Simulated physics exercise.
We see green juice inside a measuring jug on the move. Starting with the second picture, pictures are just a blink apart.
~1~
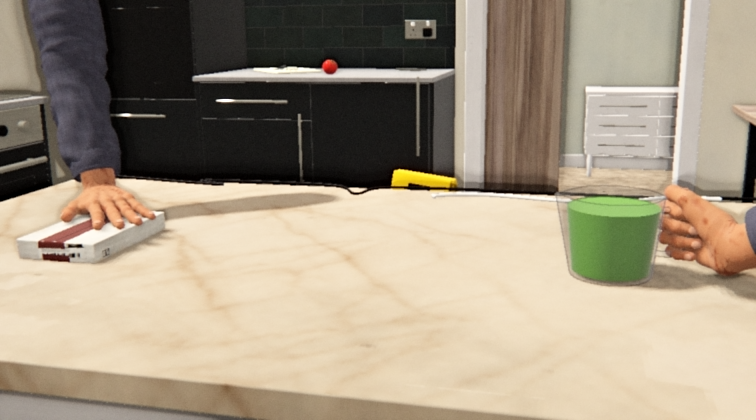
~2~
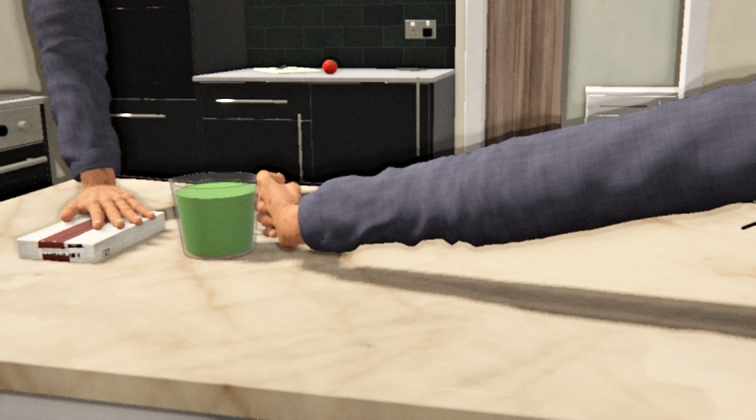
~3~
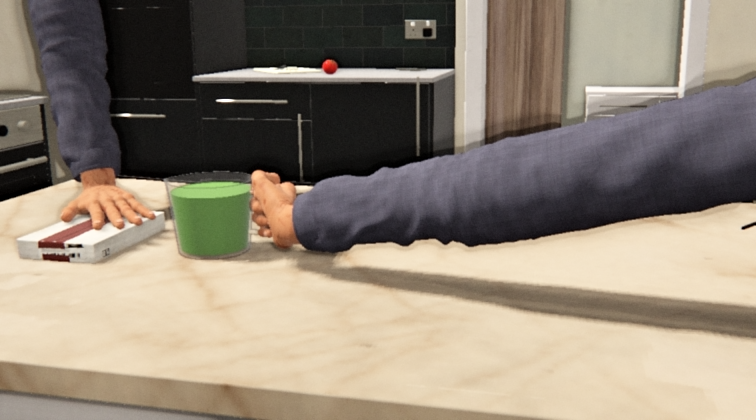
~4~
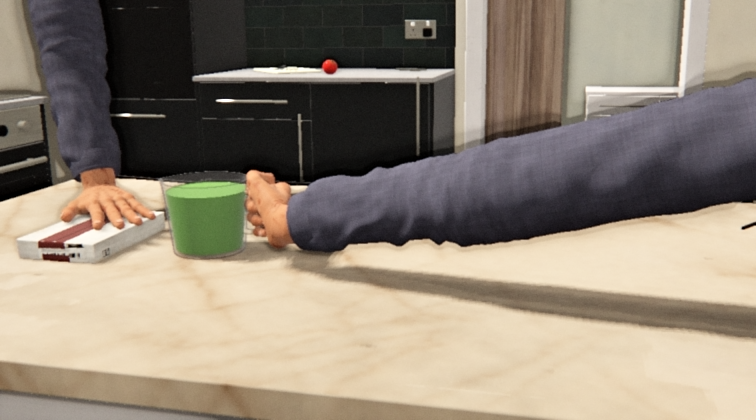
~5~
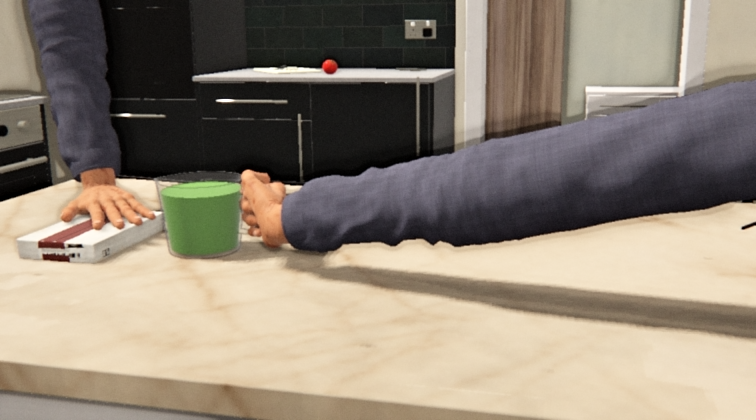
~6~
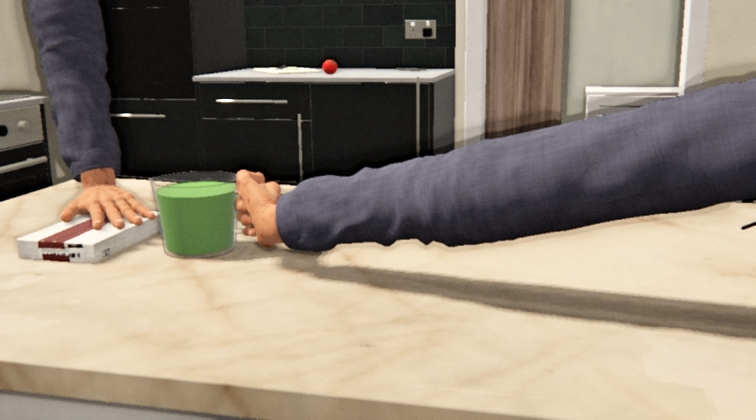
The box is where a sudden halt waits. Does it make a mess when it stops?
No, it keeps it all in.
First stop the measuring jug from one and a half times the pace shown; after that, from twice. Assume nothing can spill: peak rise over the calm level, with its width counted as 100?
10 and 15 per cent.
Shortly, the measuring jug meets the box.
Then, the green juice surges up the wall; the wave climbs under half way to the rim.
At the finish, the measuring jug stands at the box; none is lost.
